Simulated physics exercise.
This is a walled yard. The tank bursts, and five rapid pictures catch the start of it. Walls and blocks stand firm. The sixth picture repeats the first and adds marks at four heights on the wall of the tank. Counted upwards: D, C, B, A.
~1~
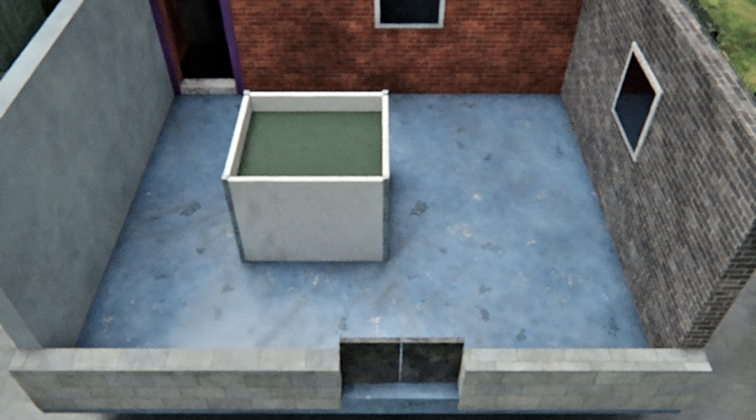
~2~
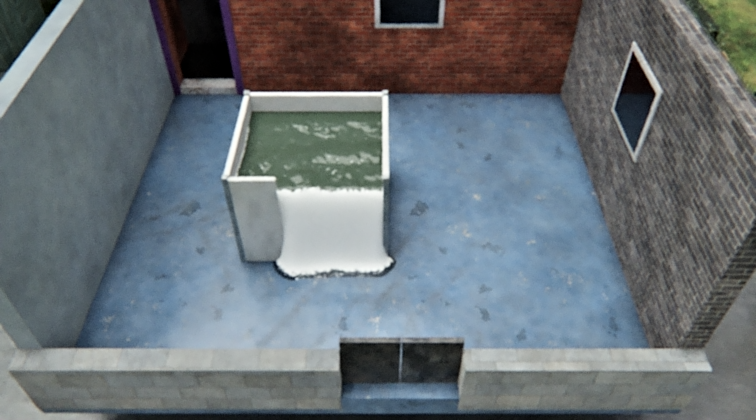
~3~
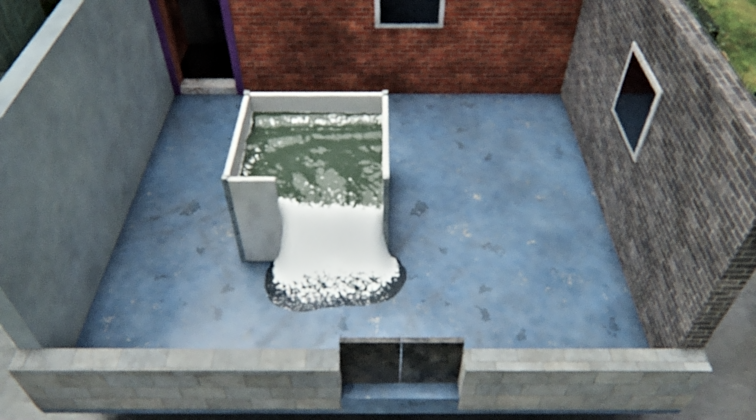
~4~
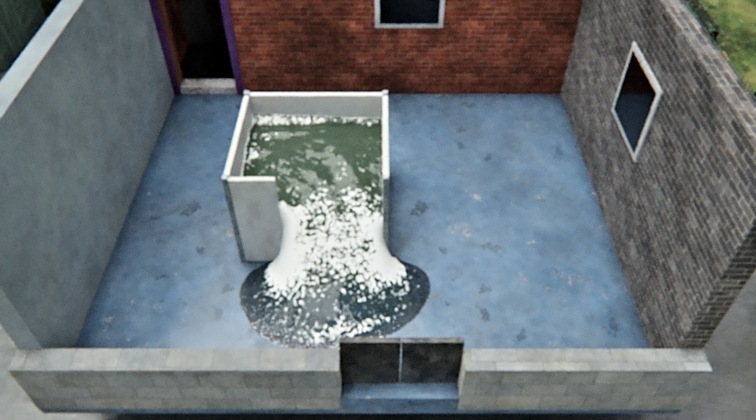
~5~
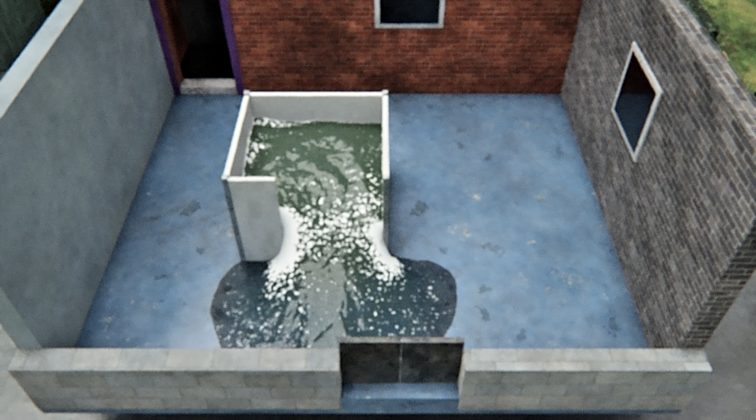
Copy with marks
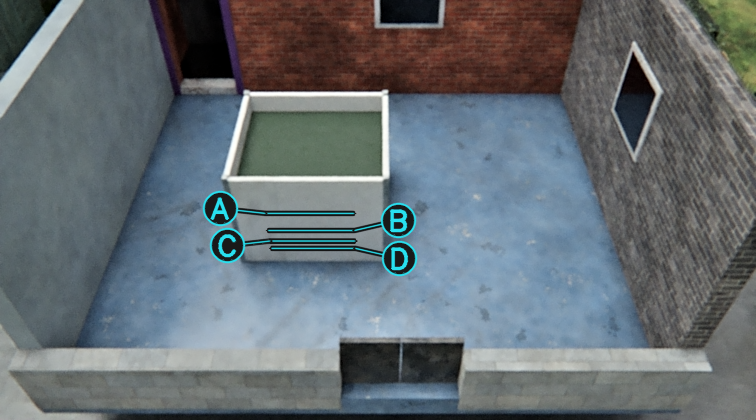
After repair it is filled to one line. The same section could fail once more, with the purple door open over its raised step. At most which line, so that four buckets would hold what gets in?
A will do.
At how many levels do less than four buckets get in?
All four.
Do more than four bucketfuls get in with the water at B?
No.
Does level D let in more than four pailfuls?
No, that is safe.
On the marked copy, A at (309, 213); B at (311, 230); C at (312, 241); D at (313, 248); from the bottom up D, C, B, A.
With A, a splash gets over, under a bucket.
With B, nothing gets over.
With C, nothing gets over.
With D, nothing gets over.
